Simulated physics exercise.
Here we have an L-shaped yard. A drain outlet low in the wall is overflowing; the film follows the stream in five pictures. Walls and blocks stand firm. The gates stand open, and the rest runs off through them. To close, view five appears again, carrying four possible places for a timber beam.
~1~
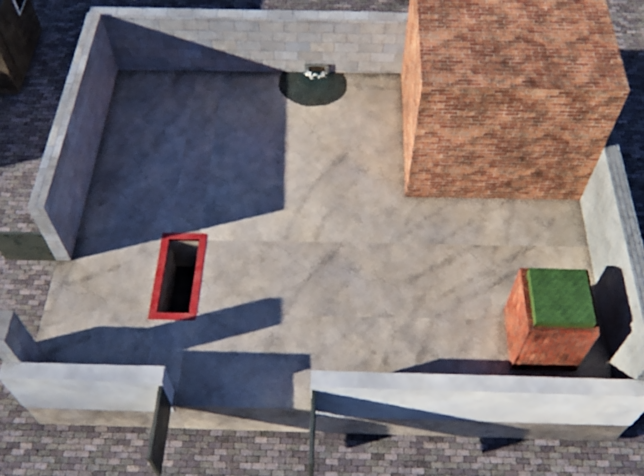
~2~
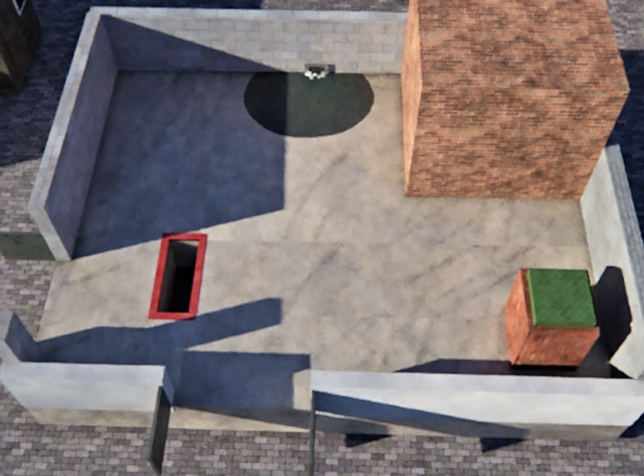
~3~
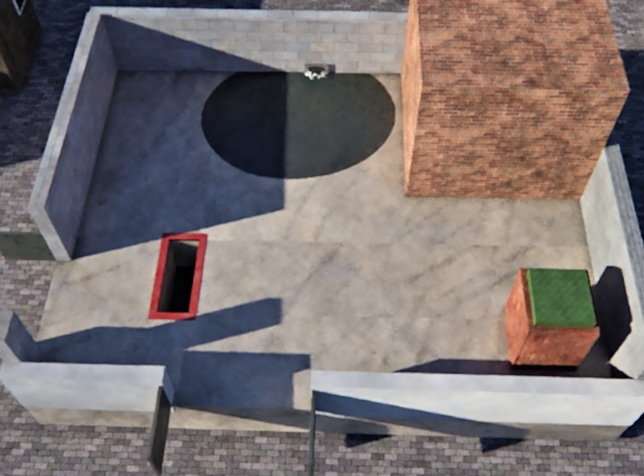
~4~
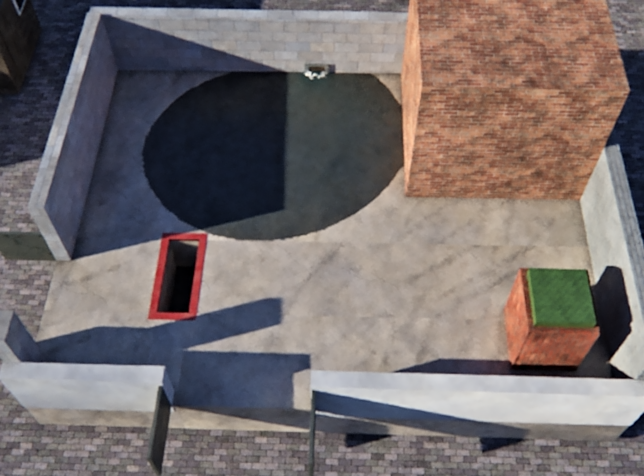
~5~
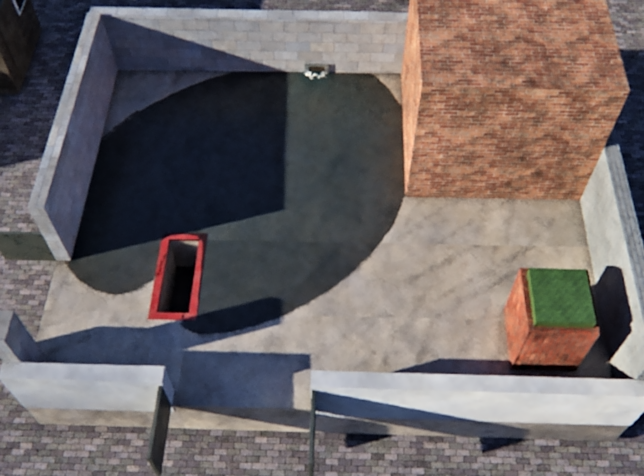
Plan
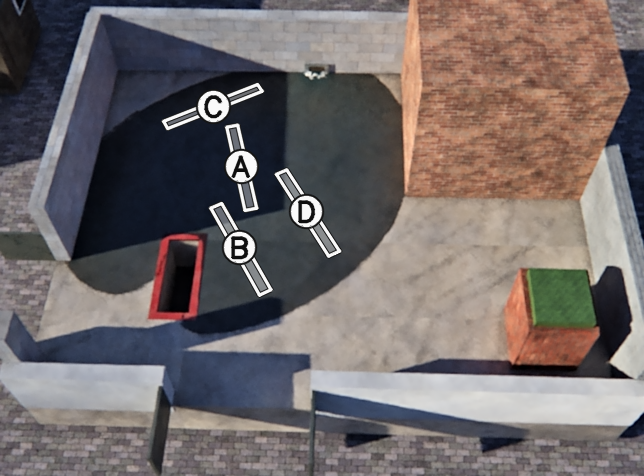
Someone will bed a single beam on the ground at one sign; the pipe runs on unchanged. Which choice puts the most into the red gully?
C works best here.
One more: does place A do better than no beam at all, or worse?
Worse.
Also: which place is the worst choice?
That would be B.
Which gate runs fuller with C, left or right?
The left gate.
In white, A from (232, 126) to (250, 209); B from (216, 205) to (265, 292); C from (165, 124) to (259, 87); D from (281, 172) to (334, 253).
If A is chosen, about 17 % of the stream goes into the red gully, about 83 % out by the gates.
If B is chosen, about 7 % of the stream goes into the red gully, about 93 % out by the gates.
If C is chosen, about 34 % of the stream goes into the red gully, about 66 % out by the gates.
If D is chosen, about 20 % of the stream goes into the red gully, about 79 % out by the gates.
